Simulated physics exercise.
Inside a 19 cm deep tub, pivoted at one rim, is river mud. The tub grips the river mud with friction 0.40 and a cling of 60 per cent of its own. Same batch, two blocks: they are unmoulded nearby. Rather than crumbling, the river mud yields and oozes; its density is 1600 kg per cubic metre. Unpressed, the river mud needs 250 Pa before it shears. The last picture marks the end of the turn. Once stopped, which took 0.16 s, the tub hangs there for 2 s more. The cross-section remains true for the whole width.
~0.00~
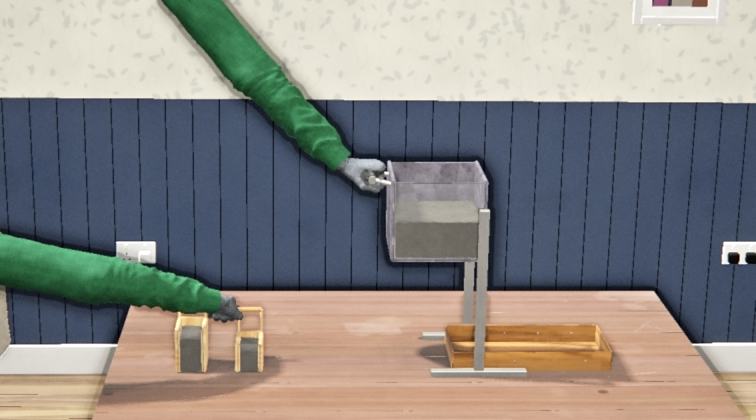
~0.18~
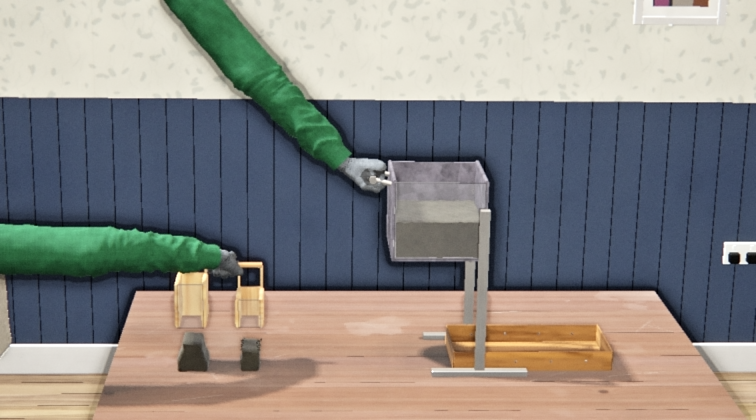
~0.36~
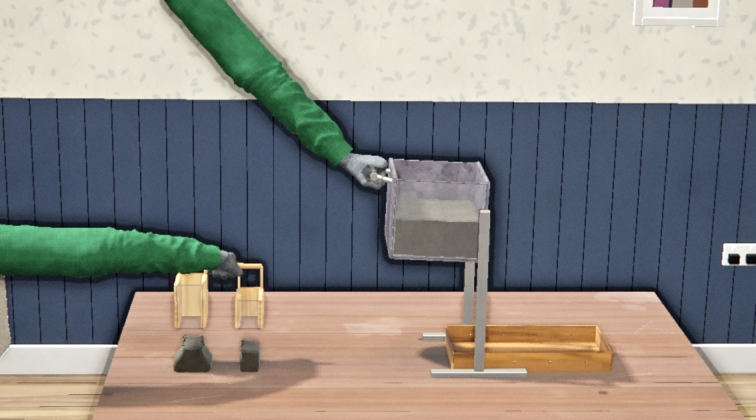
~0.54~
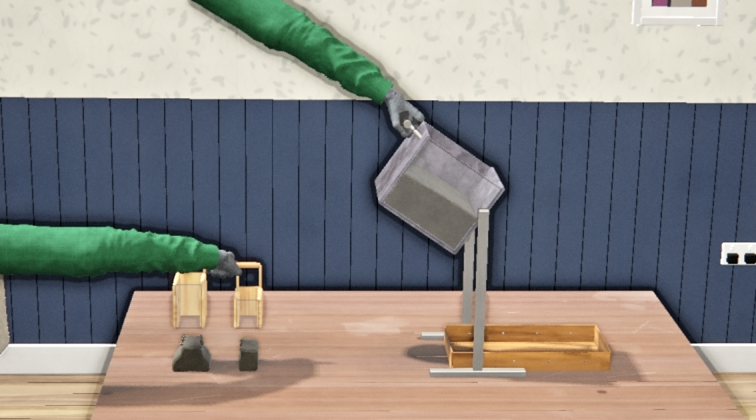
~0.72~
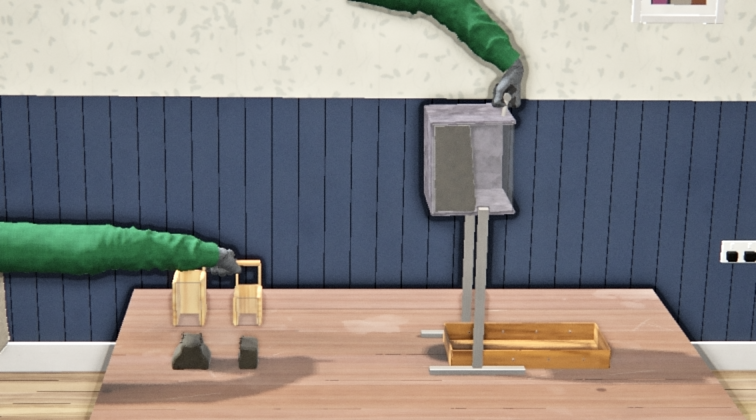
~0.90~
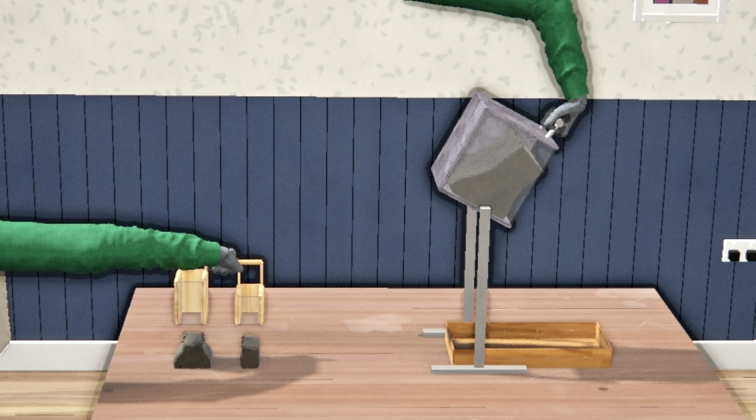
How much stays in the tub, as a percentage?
0 %.
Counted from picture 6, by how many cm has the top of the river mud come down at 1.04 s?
Roughly 10 cm.
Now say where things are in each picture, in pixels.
The first frame shows handle-side rim at (396, 182), tilt 0 degrees; top of the river mud at (412, 221); blocks stand 9.4 cm, 6.0 cm (left to right).
The second frame shows handle-side rim at (397, 182), tilt 0 degrees; top of the river mud at (413, 221); blocks stand 7.6 cm, 5.8 cm (left to right).
The third frame shows handle-side rim at (398, 179), tilt 2 degrees; top of the river mud at (402, 219); blocks stand 6.8 cm, 5.8 cm (left to right).
The fourth frame shows handle-side rim at (430, 139), tilt 35 degrees; top of the river mud at (408, 175); blocks stand 6.8 cm, 5.7 cm (left to right).
The fifth frame shows handle-side rim at (514, 124), tilt 88 degrees; top of the river mud at (464, 127); blocks stand 6.8 cm, 5.7 cm (left to right).
The sixth frame shows handle-side rim at (556, 150), tilt 118 degrees; top of the river mud at (521, 148); blocks stand 6.8 cm, 5.7 cm (left to right).
After 1.04 s, the tub is at 118 degrees and holds 28 %.
After 1.21 s, the tub is at 118 degrees and holds 0 %.
After 1.38 s, the tub is at 118 degrees and holds 0 %.
After 1.55 s, the tub is at 118 degrees and holds 0 %.
After 2.90 s, at the end, the tub is at 118 degrees and holds 0 %.
